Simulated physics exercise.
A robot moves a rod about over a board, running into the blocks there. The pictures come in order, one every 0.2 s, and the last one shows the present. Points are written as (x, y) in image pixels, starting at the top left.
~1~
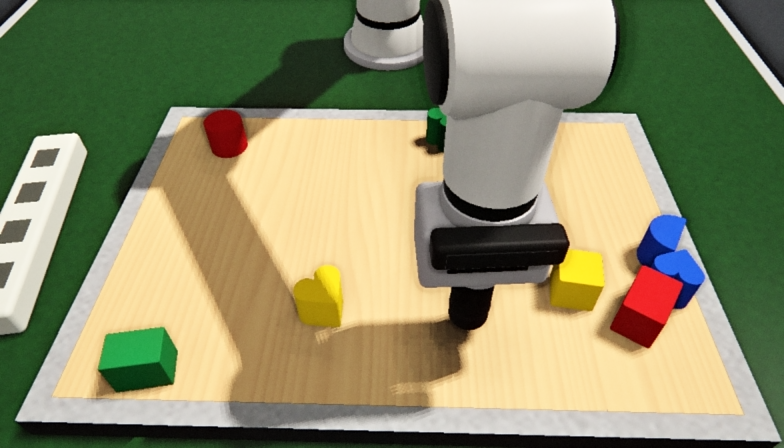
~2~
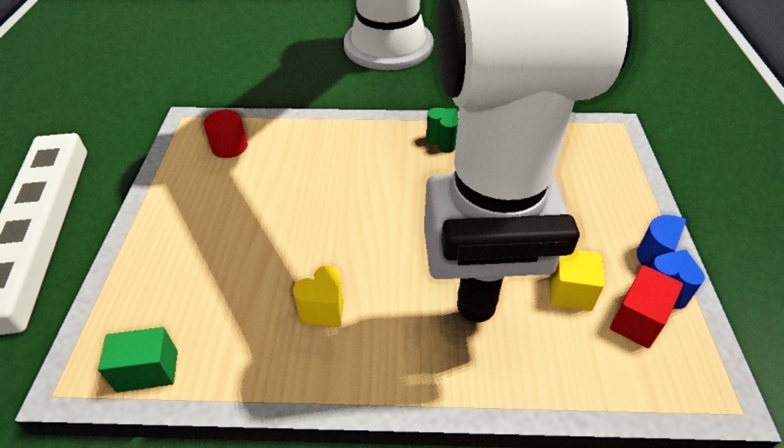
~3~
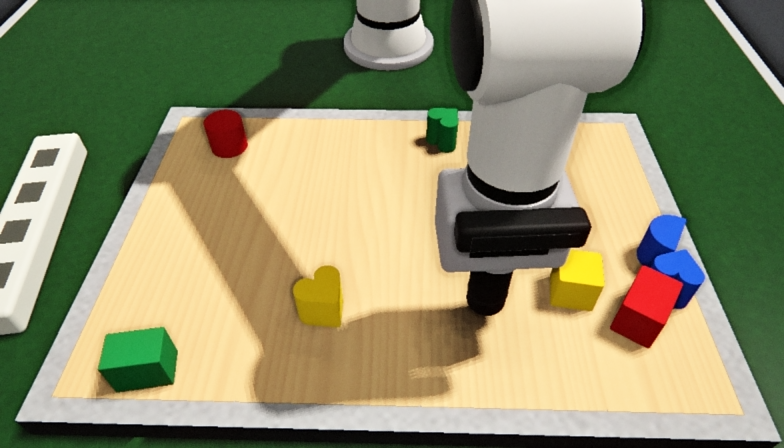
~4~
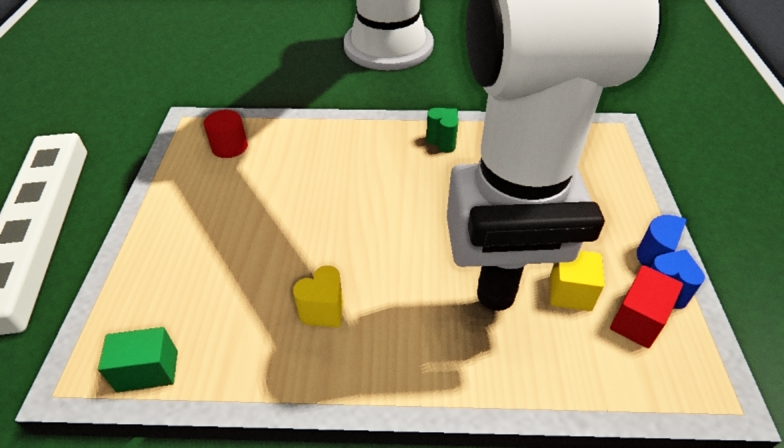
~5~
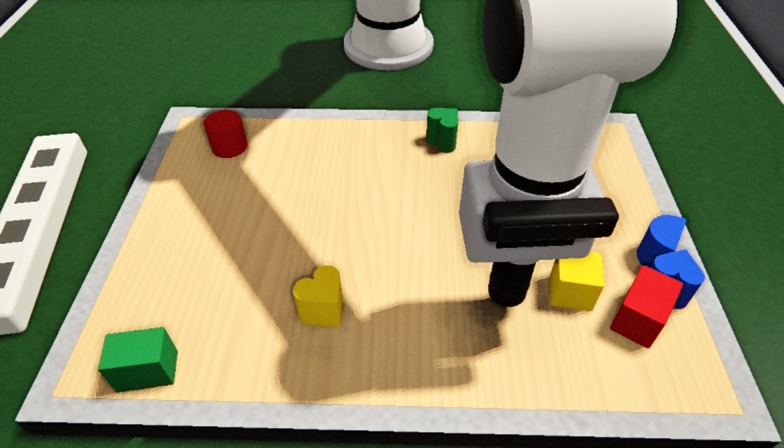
White robot arm sliding a black rod slowly right across a wooden board toward a yellow block, the colourful blocks staying still.
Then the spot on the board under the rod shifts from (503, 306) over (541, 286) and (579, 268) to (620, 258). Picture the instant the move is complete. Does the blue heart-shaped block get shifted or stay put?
At the end of the path, the blue heart-shaped block has moved off its old spot.
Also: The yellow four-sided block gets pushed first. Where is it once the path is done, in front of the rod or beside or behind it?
Slid off.
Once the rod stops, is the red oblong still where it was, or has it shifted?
By the end it has moved.
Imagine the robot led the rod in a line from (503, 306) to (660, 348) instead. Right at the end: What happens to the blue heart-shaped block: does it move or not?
Gets moved.
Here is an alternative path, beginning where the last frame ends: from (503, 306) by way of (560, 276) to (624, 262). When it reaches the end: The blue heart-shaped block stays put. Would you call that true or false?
False
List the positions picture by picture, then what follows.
The first picture shows lower end of the rod at (468, 314), tops of blocks, yellow four-sided block at (581, 266), red oblong at (654, 293), blue D-shaped block at (668, 229), blue heart-shaped block at (681, 266).
The second picture shows rod at (476, 307), blocks as before.
The third picture shows rod at (485, 301), blocks as before.
The fourth picture shows rod at (496, 296), blocks as before.
The fifth picture shows rod at (507, 292), yellow four-sided block at (581, 266), red oblong at (654, 293), blue D-shaped block at (668, 229), blue heart-shaped block at (681, 266).
On the path given first. One third of the way, rod at (546, 272); yellow four-sided block at (592, 265).
Two thirds of the way, rod at (585, 254); yellow four-sided block at (626, 264), turned 35° clockwise; red oblong at (659, 296).
At the end, rod at (627, 244); yellow four-sided block at (642, 266), turned 60° clockwise; red oblong at (666, 302), turned 30° clockwise; blue D-shaped block not moved; blue heart-shaped block at (694, 268), turned 20° anticlockwise.
